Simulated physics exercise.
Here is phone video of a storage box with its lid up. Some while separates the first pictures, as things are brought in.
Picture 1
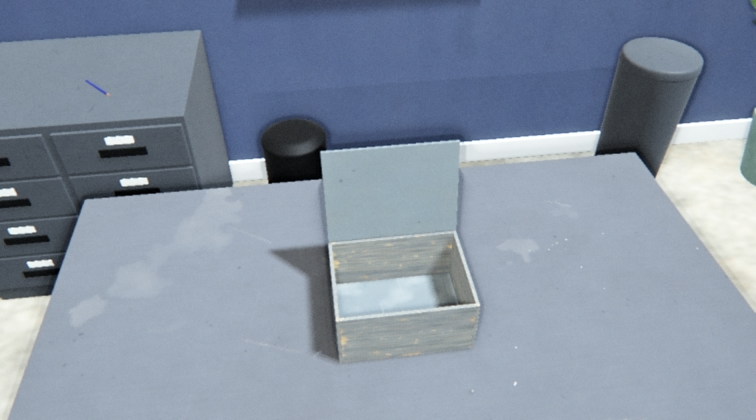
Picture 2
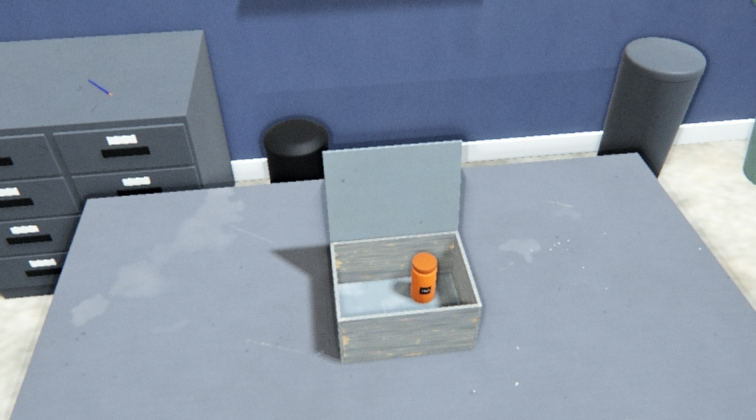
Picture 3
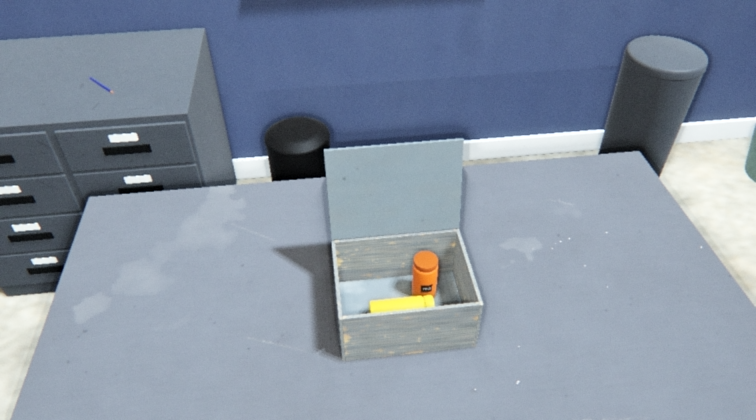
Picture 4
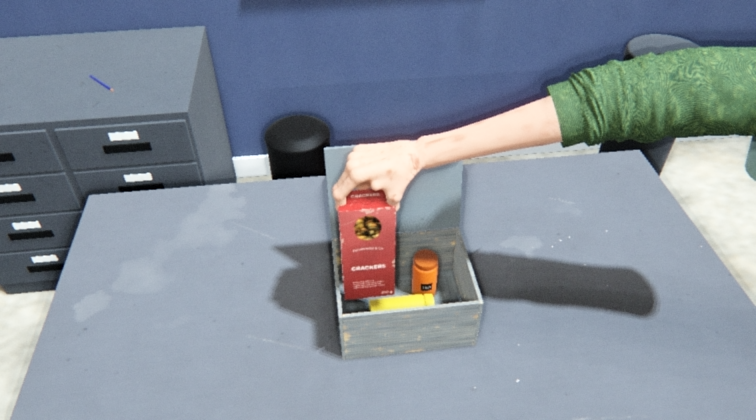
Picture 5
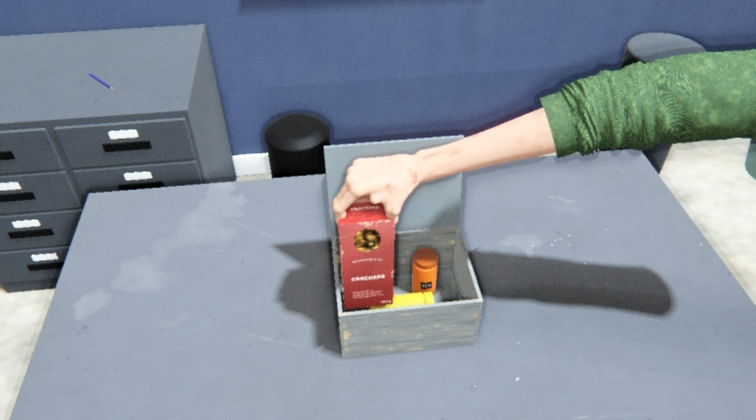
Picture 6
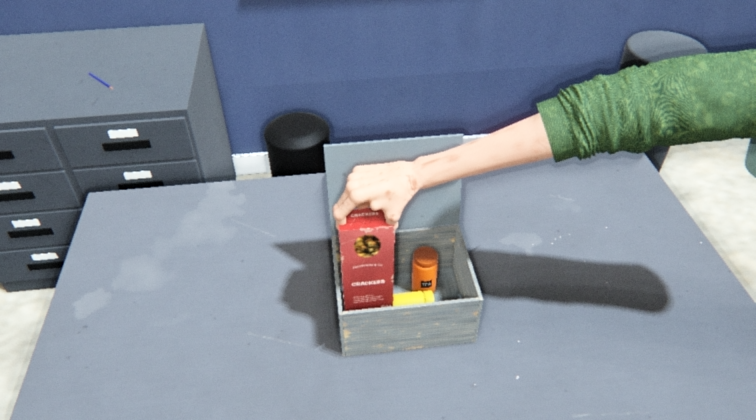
The video shows an open storage box on a table, empty at first, then holding an orange shaker and next a yellow object, before a hand in a green sleeve lowers a red carton into its left side, still gripping it.
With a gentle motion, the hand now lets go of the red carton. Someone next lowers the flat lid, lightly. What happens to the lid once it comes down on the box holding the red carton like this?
It stays raised.
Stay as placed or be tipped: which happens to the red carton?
At the finish it goes crooked.
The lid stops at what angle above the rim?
The answer is about 18 degrees.
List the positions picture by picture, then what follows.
In the first frame, the last thing is not in view yet.
In the second frame, the last thing is not in view yet; orange shaker (423, 279).
In the third frame, the last thing is not in view yet; orange shaker (425, 277).
In the fourth frame, on its way; red carton (367, 246); orange shaker (425, 275).
In the fifth frame, on its way; red carton (367, 257); orange shaker (425, 274).
In the sixth frame, put in, still held; red carton (367, 263); orange shaker (425, 272).
Then, 1.00 s later than the last frame, lid starting down; red carton tilted by 52° near (369, 285).
Then, 1.70 s later than the last frame, lid 54° above the rim; red carton tilted by 52° near (369, 285); yellow shaker moved a little.
Then, 3.10 s later than the last frame, lid 18° above the rim; red carton tilted by 52° near (369, 285); yellow shaker moved about its own width.
When it is over, lid 17° above the rim; lying over in the box, red carton; the other 2 as before. End places, in pixels of the last picture, red carton near (369, 285).
